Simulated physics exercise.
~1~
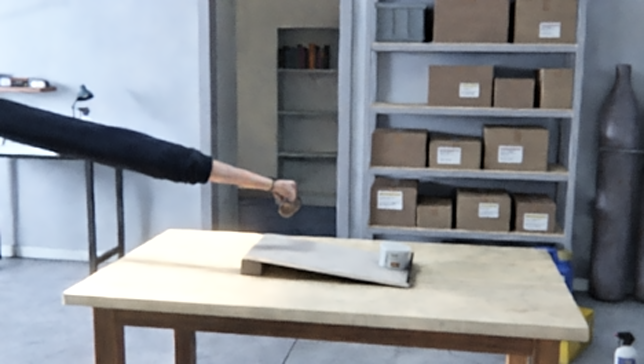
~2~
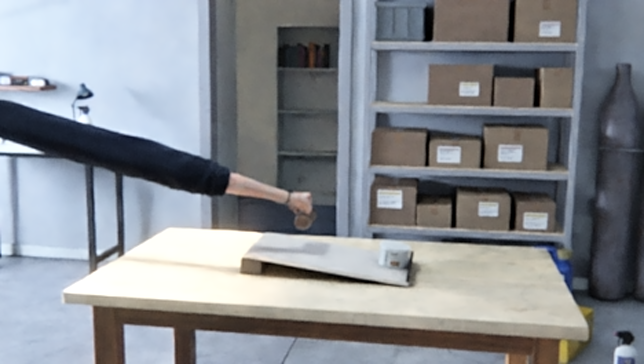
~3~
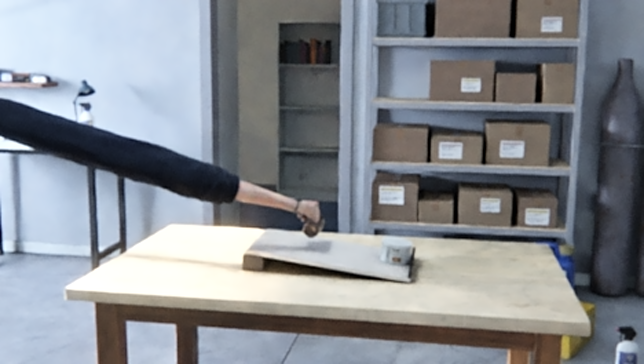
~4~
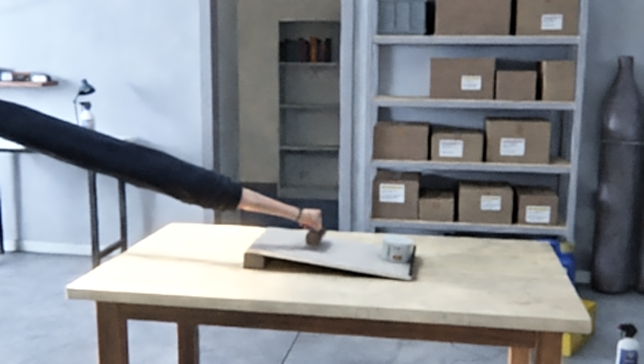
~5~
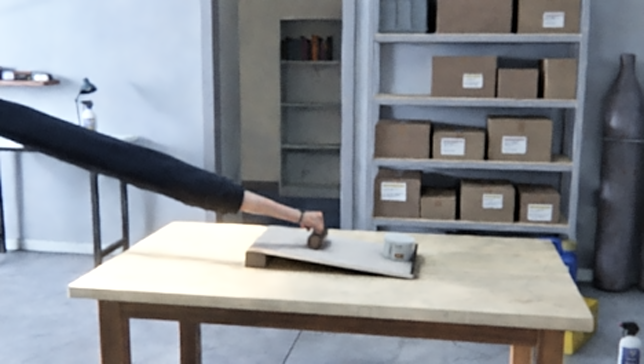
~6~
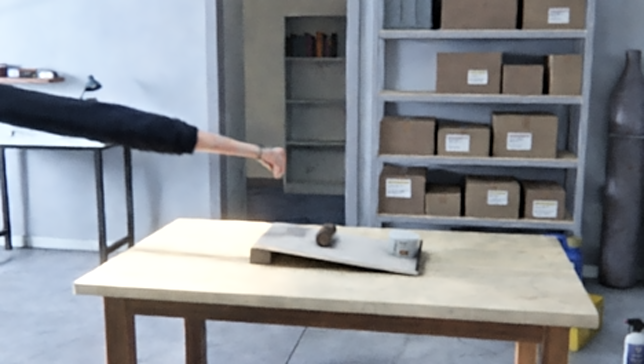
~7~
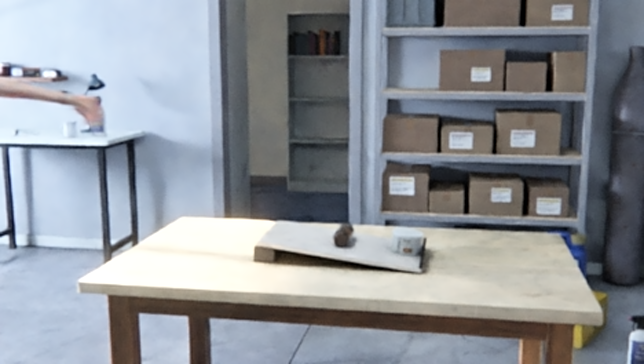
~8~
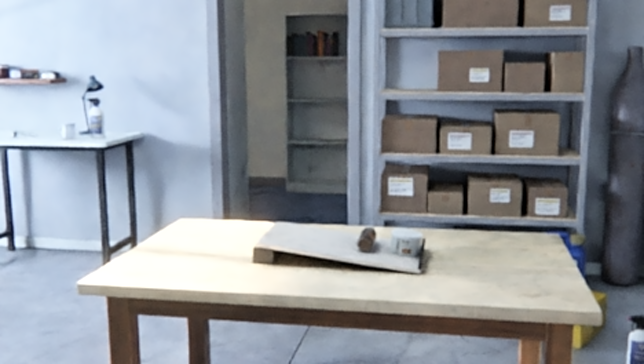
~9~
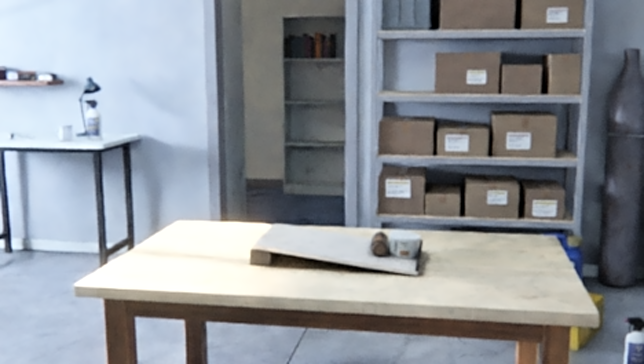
A small brown can is held on its side by a dark-sleeved arm reaching in from the left, above a pale wooden table in a workshop seen from the front by a slightly swaying camera. On the table lies a grey board, propped up at its left end and sloping down to the right, with a whitish tub near its low end. Shelves of cardboard boxes stand behind. The hand lowers the can onto the upper part of the board, lets go and withdraws left. The can rolls down the slope to the right and ends at rest beside the tub, which stays in place.
